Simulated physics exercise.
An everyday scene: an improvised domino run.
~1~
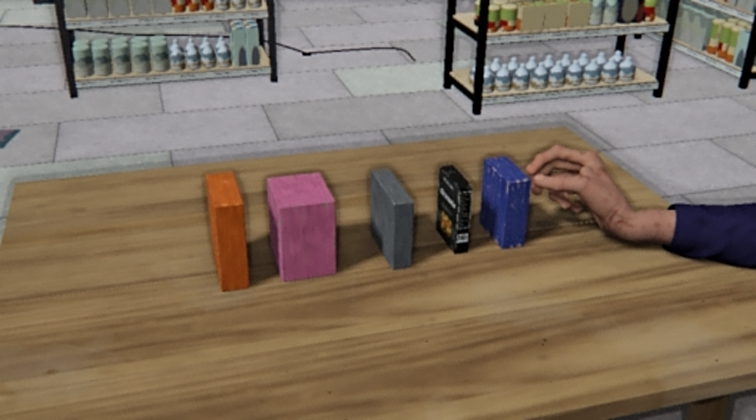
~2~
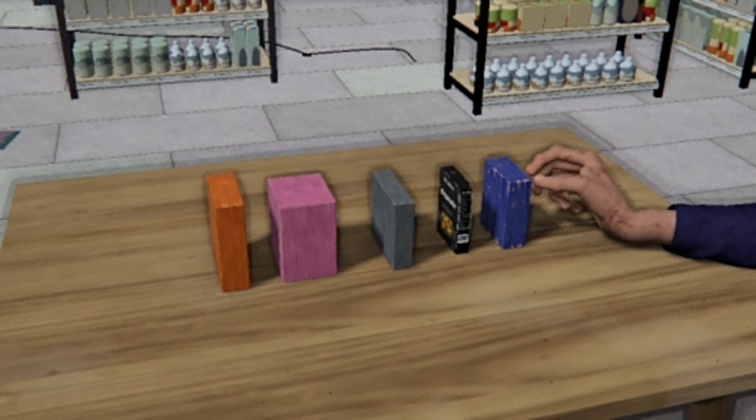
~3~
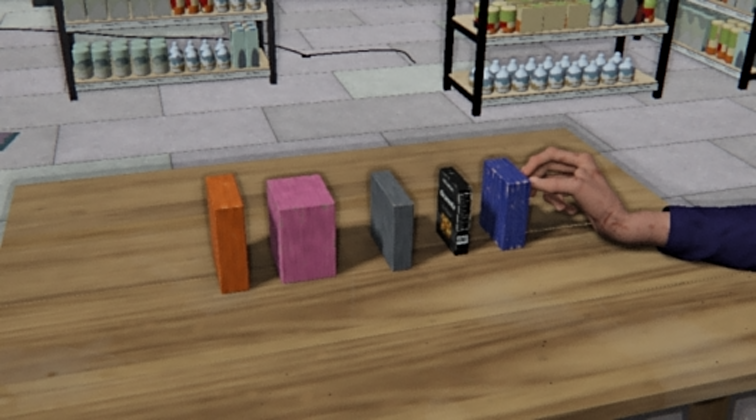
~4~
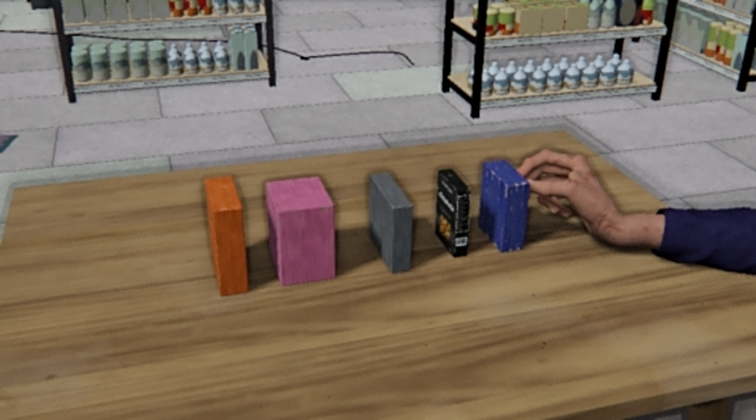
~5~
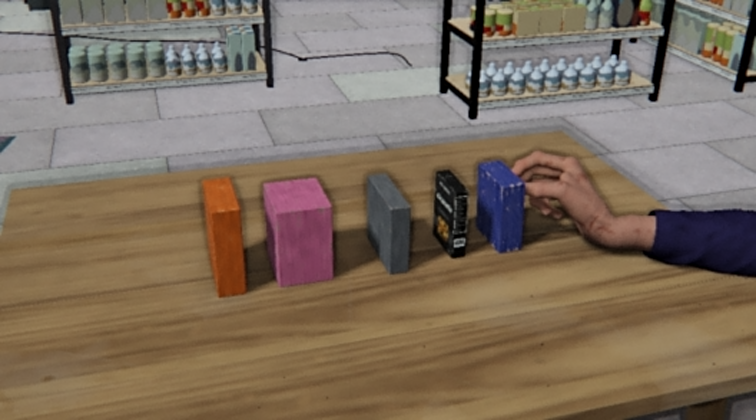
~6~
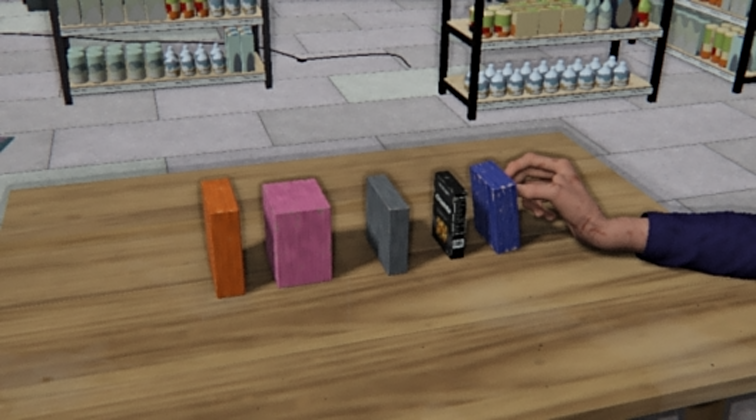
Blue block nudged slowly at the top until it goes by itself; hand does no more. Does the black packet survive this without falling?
It is down.
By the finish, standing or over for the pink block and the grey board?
At the end the pink block is standing and the grey board has fallen.
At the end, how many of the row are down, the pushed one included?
The count is 3.
Then, 0.30 s on from there, blue block 37° over; black packet turned 11° from how it was put near (443, 215).
Then, 0.50 s on from there, blue block 65° over; black packet turned 55° from how it was put near (418, 227); grey board turned 17° from how it was put.
Then, 0.70 s on from there, blue block 71° over; black packet turned 71° from how it was put near (413, 235); grey board turned 56° from how it was put.
Then, 2.00 s on from there, blue block 72° over; black packet turned 72° from how it was put near (413, 235); grey board on its side.
In the end, toppled on the table, grey board and black packet; pink block unmoved. At the end, from the last picture's camera, black packet near (413, 235).
